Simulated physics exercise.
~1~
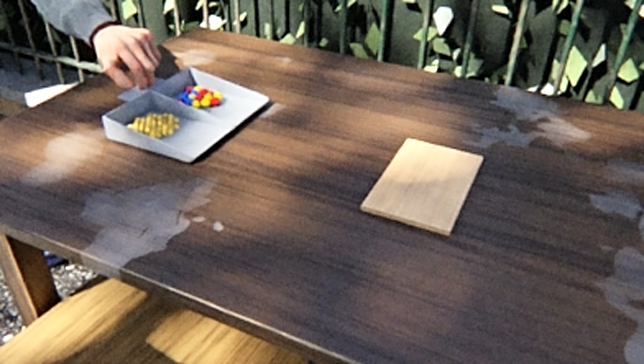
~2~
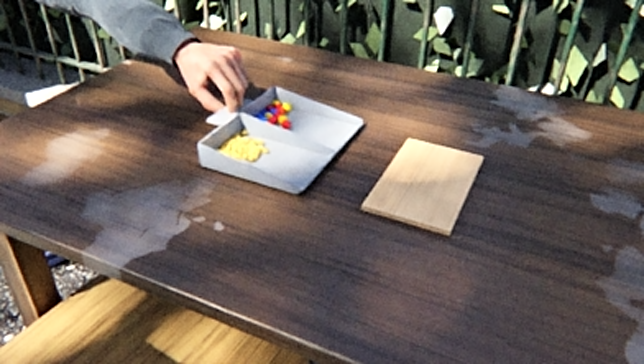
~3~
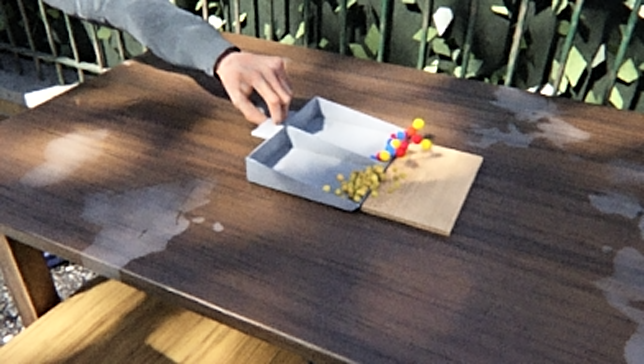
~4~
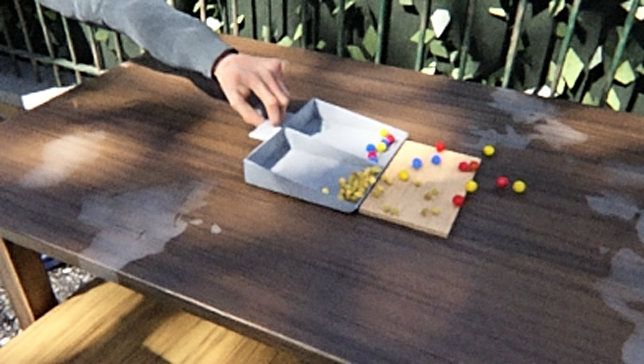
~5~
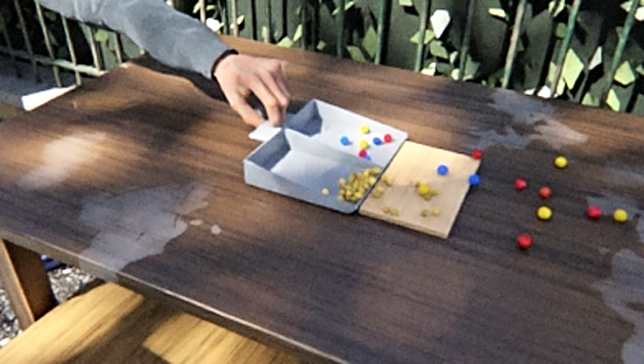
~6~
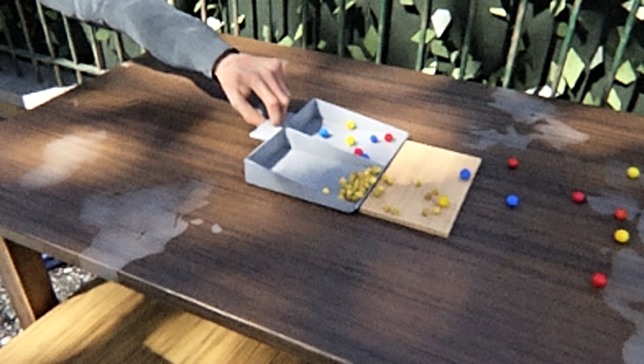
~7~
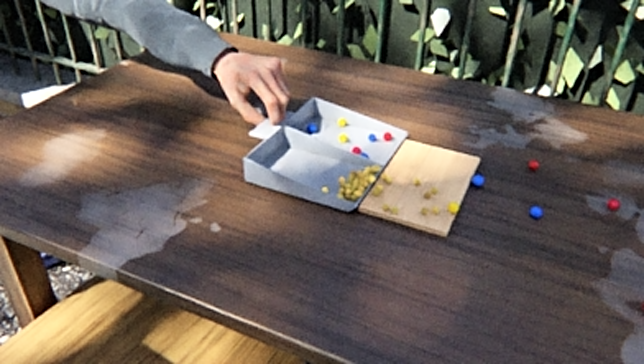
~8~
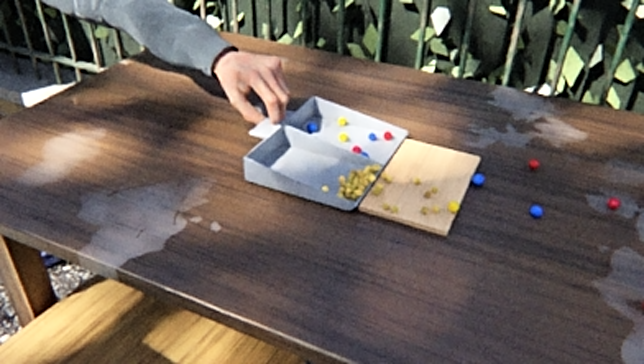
Hand sliding a grey divided tray right against a wooden board, yellow bits and colourful balls spilling over, some balls rolling away.
